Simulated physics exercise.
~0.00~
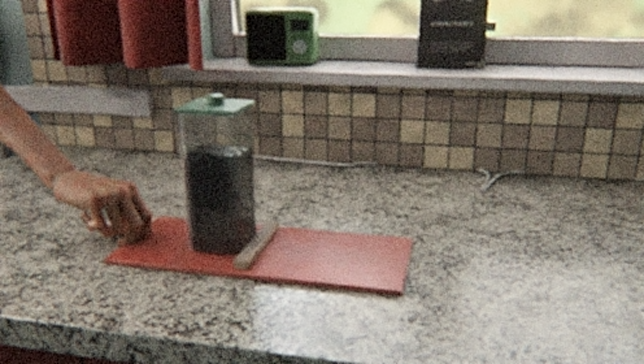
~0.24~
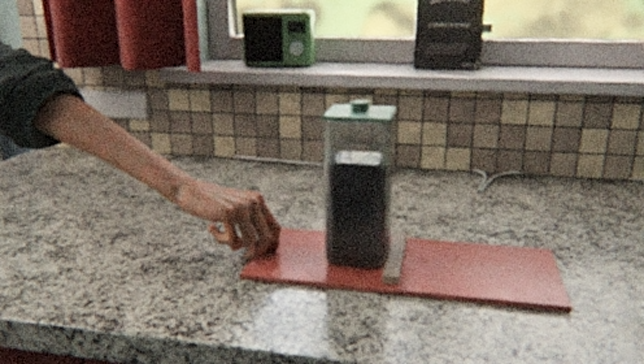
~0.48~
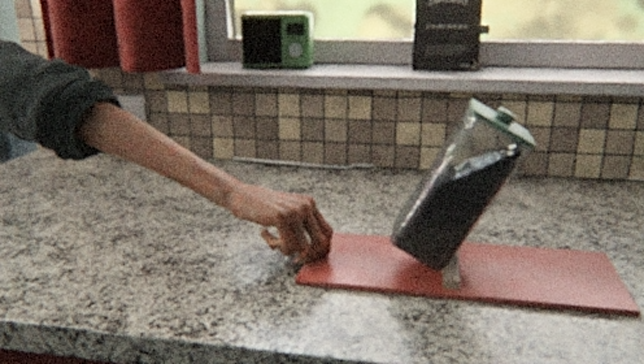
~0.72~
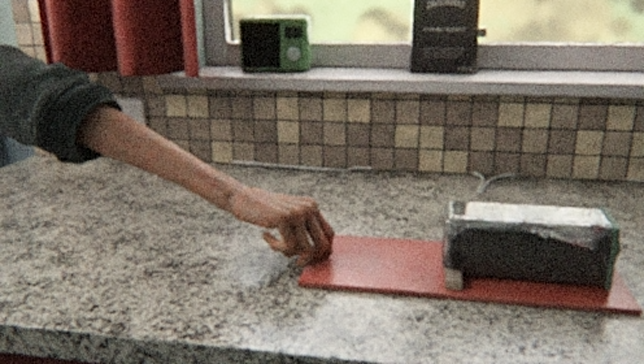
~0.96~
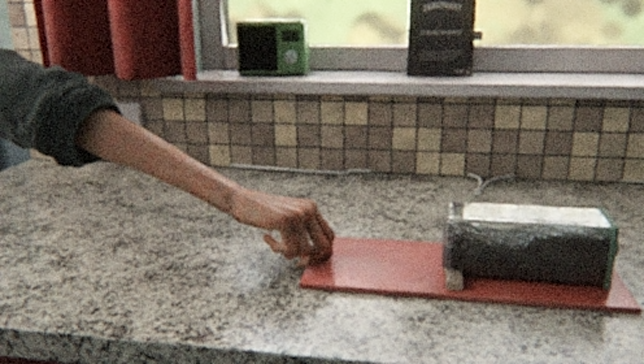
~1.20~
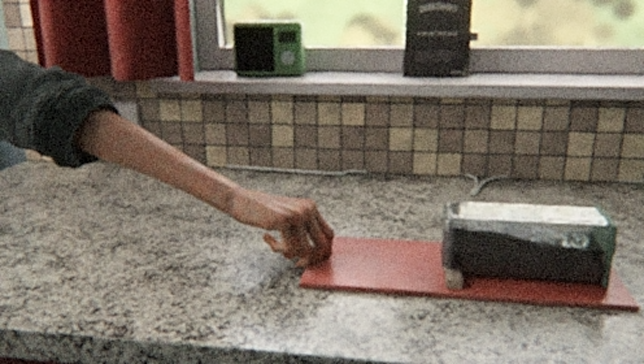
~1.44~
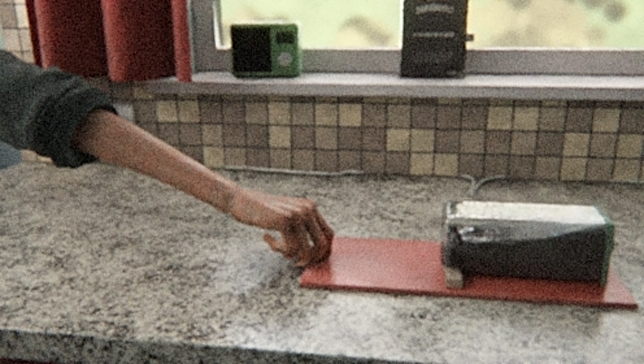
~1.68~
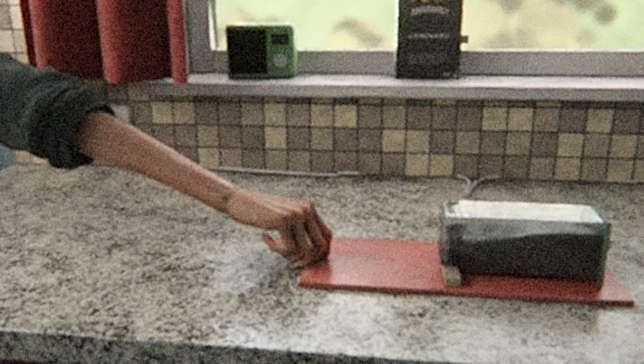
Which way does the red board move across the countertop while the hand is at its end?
The board slides to the right along the countertop, then comes to a stop.
